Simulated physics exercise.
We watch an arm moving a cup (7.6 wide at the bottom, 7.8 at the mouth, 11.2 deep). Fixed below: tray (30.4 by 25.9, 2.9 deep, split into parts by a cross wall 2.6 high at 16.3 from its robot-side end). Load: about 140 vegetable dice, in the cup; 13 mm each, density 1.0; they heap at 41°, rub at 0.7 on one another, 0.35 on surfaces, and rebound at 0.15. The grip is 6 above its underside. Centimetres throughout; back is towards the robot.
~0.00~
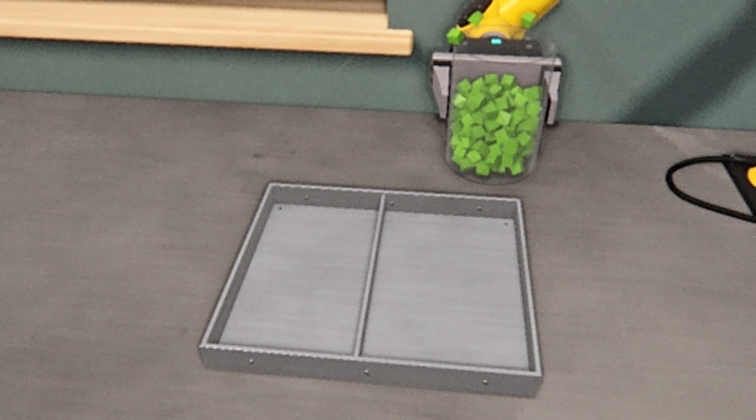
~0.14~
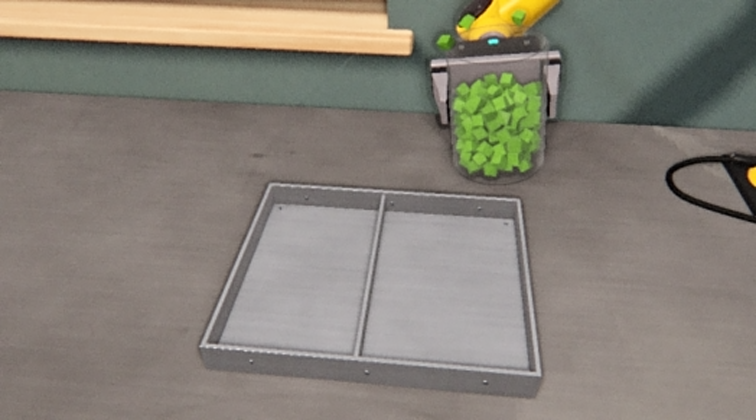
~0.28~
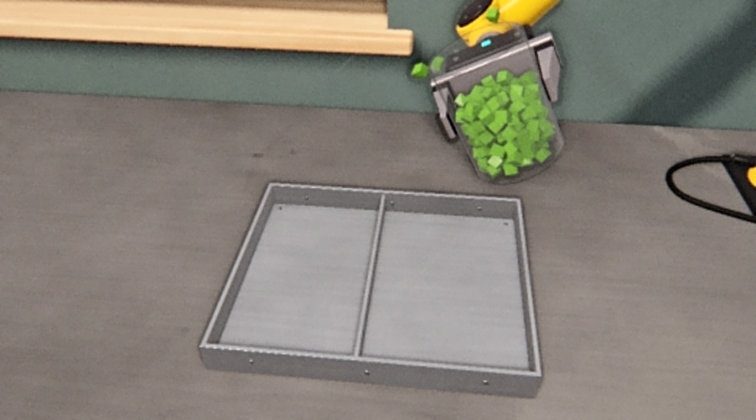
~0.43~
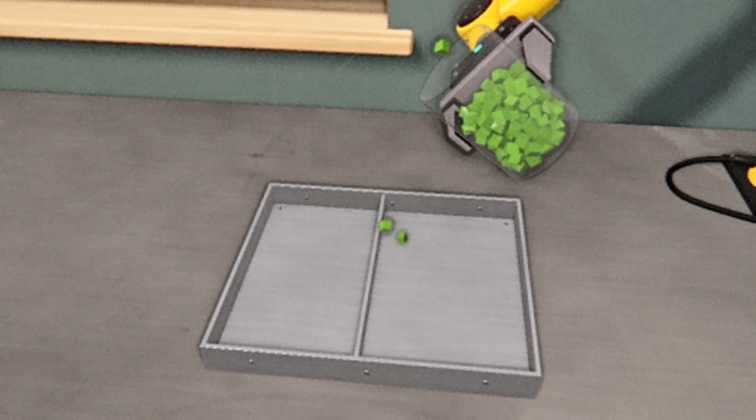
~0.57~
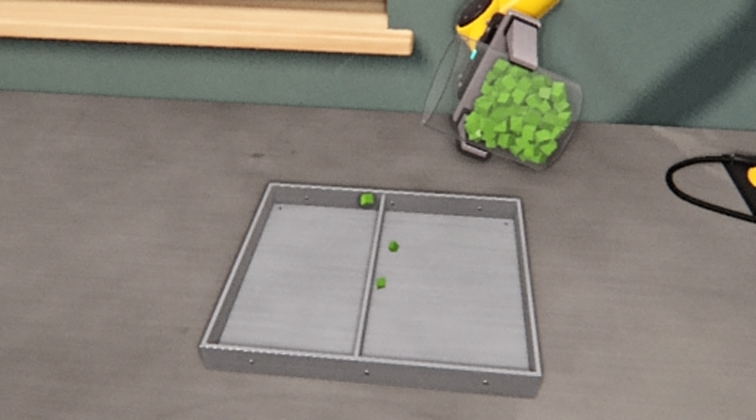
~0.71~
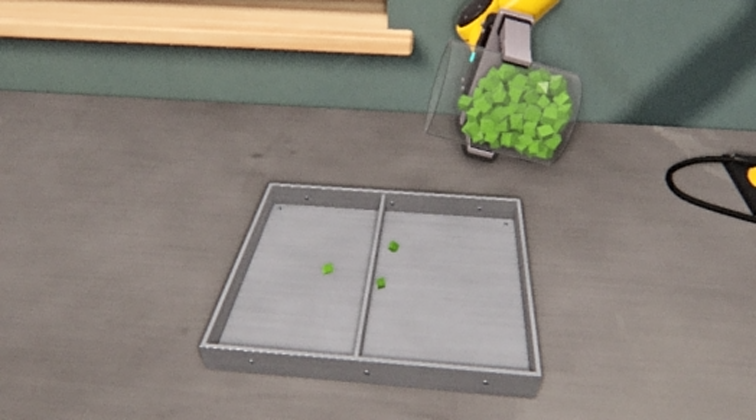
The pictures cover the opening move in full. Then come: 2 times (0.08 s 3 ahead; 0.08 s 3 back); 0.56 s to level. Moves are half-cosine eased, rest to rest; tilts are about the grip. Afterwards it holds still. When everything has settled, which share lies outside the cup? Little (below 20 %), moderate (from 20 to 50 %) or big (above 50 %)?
Answer: Moderate; from 20 to 50 % of the vegetable dice finish outside the cup.
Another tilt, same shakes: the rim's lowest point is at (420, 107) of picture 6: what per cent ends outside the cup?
About 10 per cent.
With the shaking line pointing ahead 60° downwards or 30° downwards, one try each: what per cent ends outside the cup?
About 5 and 15 per cent.
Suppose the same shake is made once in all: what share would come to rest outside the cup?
In that case some 20 per cent.
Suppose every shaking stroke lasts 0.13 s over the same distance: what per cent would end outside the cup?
It would be near 10 per cent.
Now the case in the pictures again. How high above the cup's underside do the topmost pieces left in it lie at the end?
Some 7.0 cm.
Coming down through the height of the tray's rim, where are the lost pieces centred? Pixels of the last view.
Near (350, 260).
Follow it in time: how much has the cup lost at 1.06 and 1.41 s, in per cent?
About 25, 30.
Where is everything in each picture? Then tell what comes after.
The first picture shows the cup middle at (497, 107), level; upper third of the load around (492, 102), from x 455 to 535, top at y 20; 140 in the cup.
The second picture shows the cup middle at (497, 107), tilted 7° forward; upper third of the load around (495, 103), from x 445 to 535, top at y 20.
The third picture shows the cup middle at (499, 107), tilted 27° forward; upper third of the load around (504, 102), from x 420 to 545, top at y 15; 138 in the cup, 2 in flight or on a rim.
The fourth picture shows the cup middle at (501, 106), tilted 50° forward; upper third of the load around (514, 98), from x 385 to 560, top at y 50; 138 in the cup, 1 in the robot-side part, 1 in flight or on a rim.
The fifth picture shows the cup middle at (501, 105), tilted 70° forward; upper third of the load around (520, 93), from x 365 to 565, top at y 70; 137 in the cup, 2 in the robot-side part, 1 in flight or on a rim.
The sixth picture shows the cup middle at (502, 104), tilted 77° forward; upper third of the load around (525, 90), from x 330 to 565, top at y 75; 137 in the cup, 2 in the robot-side part, 1 in the far-side part.
After 1.06 s, tilted 76° forward, highest piece 24 above the table; 104 in the cup, 18 in the far-side part, 3 in the robot-side part, 15 in flight or on a rim.
After 1.41 s, tilted 17° forward, highest piece 27 above the table; 95 in the cup, 29 in the far-side part, 16 in the robot-side part.
After 1.79 s, level, highest piece 24 above the table; 95 in the cup, 29 in the far-side part, 16 in the robot-side part.
After 2.84 s, level, highest piece 24 above the table; 95 in the cup, 29 in the far-side part, 16 in the robot-side part.
In the end, 95 in the cup, 29 in the far-side part, 16 in the robot-side part. That is 32 % outside the cup.
